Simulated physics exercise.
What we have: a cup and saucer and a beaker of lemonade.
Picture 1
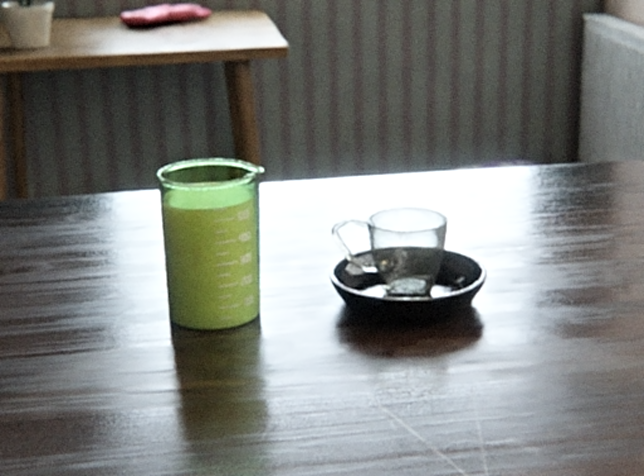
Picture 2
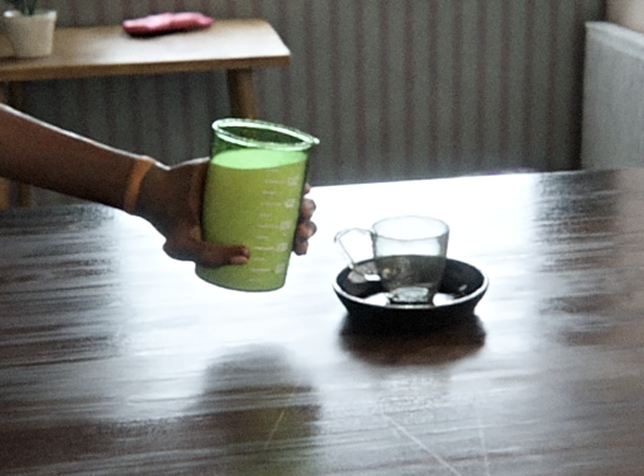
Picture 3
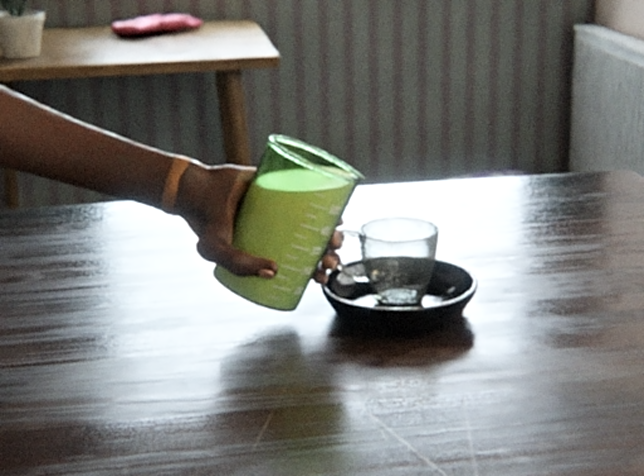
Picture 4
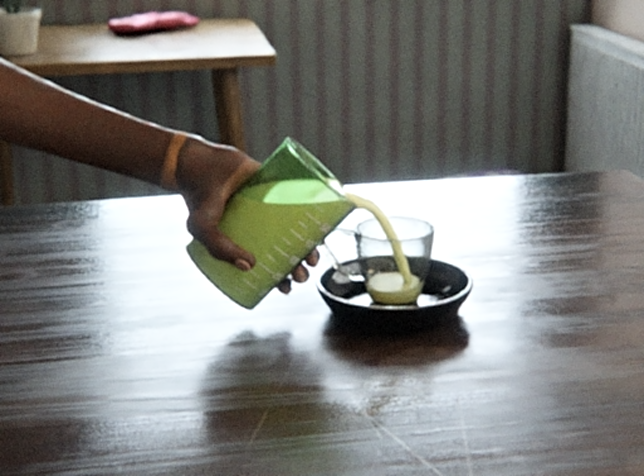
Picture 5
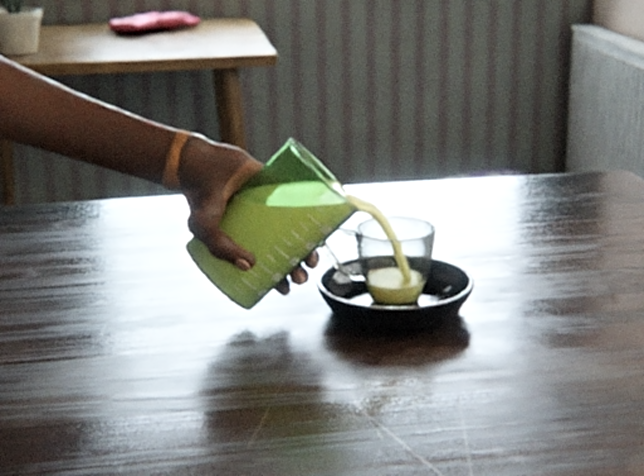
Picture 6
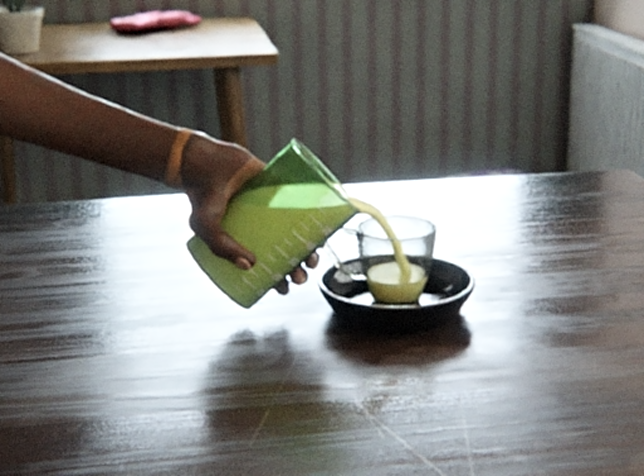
On a dark, shiny wooden table, a green beaker of lemonade stands to the left of an empty clear cup on a black saucer. A hand reaches in from the left, lifts the beaker and tilts it toward the cup. Pale yellow liquid streams out, and the level in the cup rises.
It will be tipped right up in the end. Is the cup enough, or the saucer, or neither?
It overflows cup and saucer.
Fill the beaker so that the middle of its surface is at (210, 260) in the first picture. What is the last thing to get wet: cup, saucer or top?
My call: Saucer too.
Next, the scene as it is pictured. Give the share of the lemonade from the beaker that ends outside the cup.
I make it 65 per cent.
Next, the cup is full to the brim; the saucer is wet, with room to spare.
After that, the cup is full to the brim; the saucer is full and running over.
Finally, the cup is full to the brim; the saucer is full and running over.
